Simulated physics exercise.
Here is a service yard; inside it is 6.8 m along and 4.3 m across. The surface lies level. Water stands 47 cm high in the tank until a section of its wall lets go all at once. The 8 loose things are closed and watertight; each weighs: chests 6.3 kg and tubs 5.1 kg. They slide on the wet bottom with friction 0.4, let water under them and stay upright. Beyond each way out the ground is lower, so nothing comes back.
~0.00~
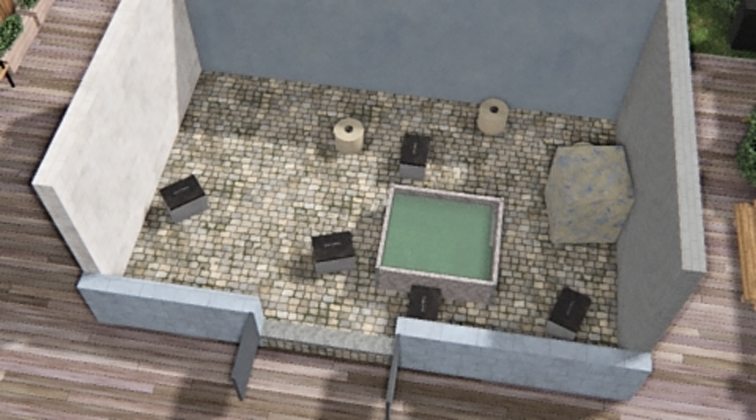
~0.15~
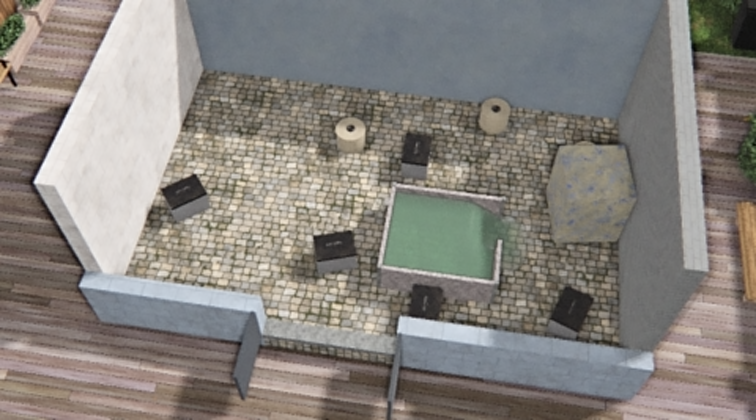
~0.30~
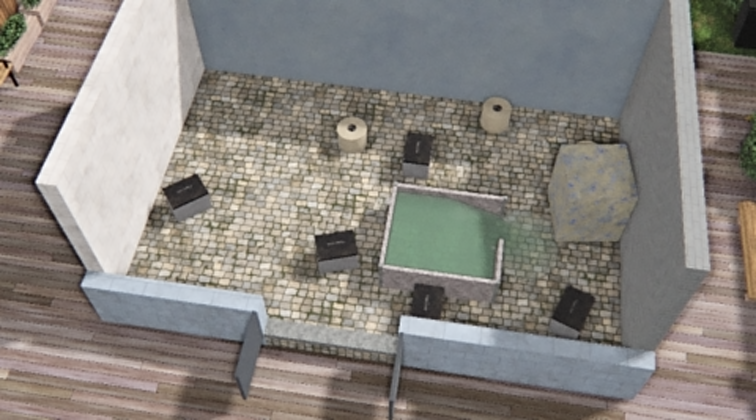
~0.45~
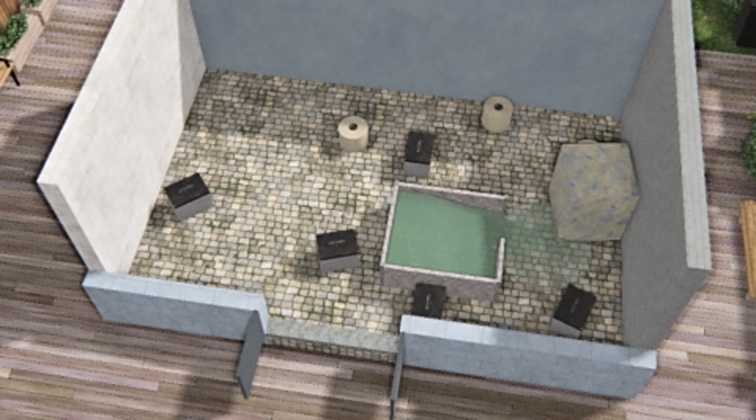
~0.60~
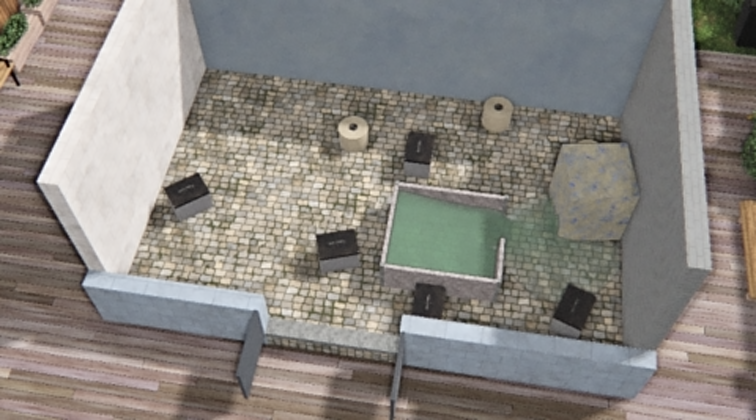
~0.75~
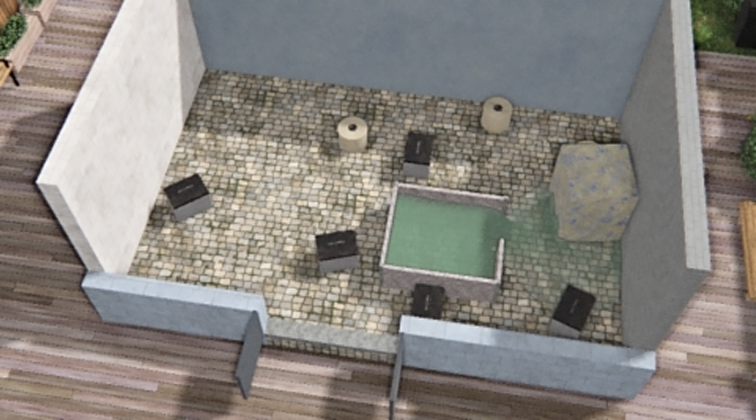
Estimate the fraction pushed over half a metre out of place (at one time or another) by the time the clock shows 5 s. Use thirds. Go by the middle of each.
That comes to one to two thirds.
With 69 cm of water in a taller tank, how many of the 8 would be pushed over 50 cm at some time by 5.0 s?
Then 3.
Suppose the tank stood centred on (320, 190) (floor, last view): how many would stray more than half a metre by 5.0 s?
Then 3.
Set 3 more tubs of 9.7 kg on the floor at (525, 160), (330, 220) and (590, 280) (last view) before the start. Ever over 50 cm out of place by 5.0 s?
In turn: Past it, less, over.
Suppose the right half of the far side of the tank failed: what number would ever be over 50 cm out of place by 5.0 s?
In that case 2 of them.
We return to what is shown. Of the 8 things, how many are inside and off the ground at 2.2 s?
1 of them.
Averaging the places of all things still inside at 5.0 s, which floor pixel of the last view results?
Near (382, 200).
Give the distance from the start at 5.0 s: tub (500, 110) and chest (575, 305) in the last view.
In turn: 200 cm, 80 cm.
After 1.1 s 0 of 8 are over 50 cm from their spots; 0 afloat.
After 2.2 s 0 of 8 are over 50 cm from their spots; 1 afloat.
After 3.5 s 3 of 8 are over 50 cm from their spots; 2 afloat.
After 5.0 s 3 of 8 are over 50 cm from their spots, and 3 have been at some point; 1 afloat.
